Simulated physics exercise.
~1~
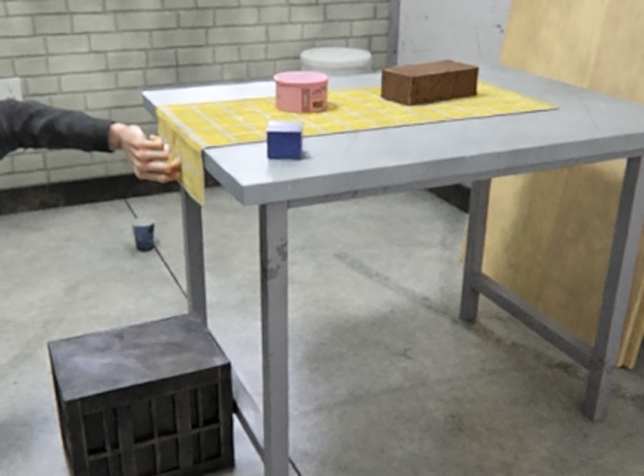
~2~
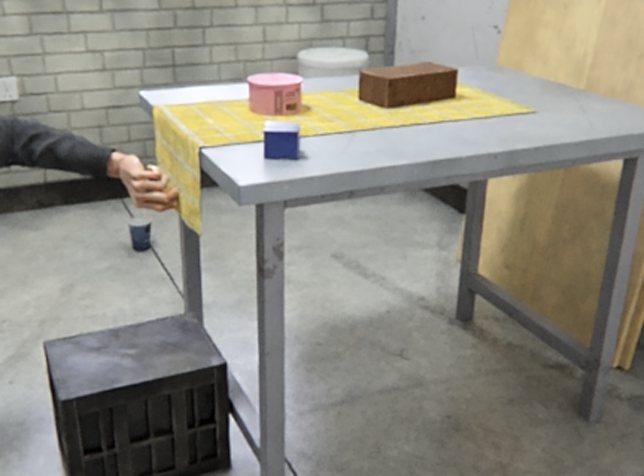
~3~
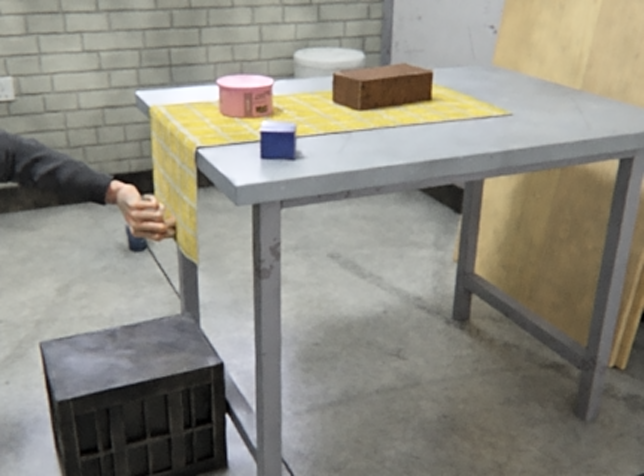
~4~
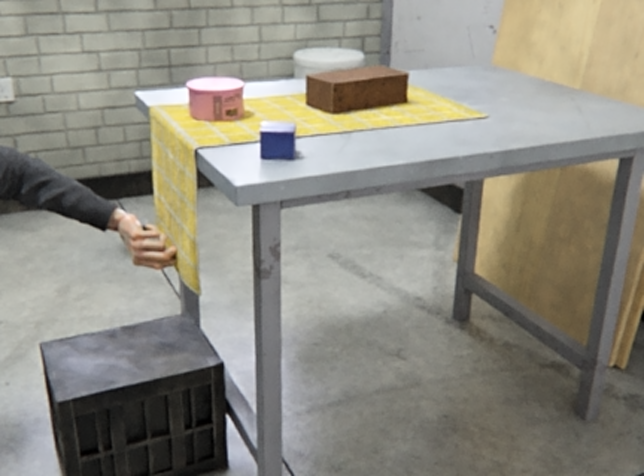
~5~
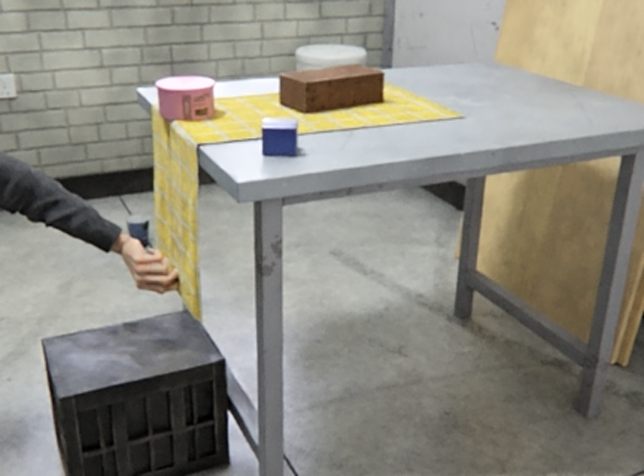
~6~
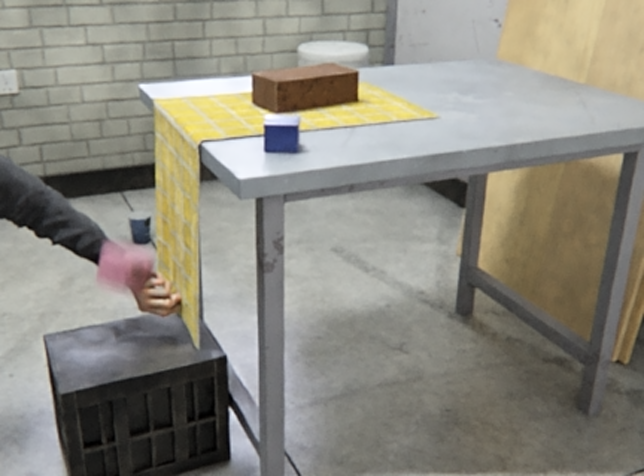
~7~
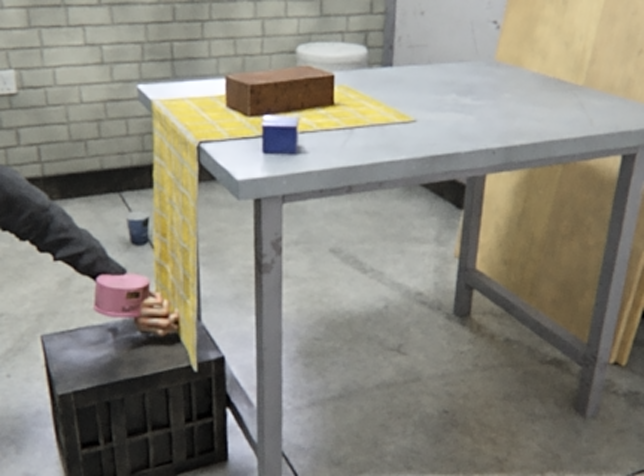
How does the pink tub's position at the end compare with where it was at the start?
At the start the pink tub sits on the yellow cloth on top of the workbench. By the end it is off the bench, down to the left beside the hand and close to the black crate.
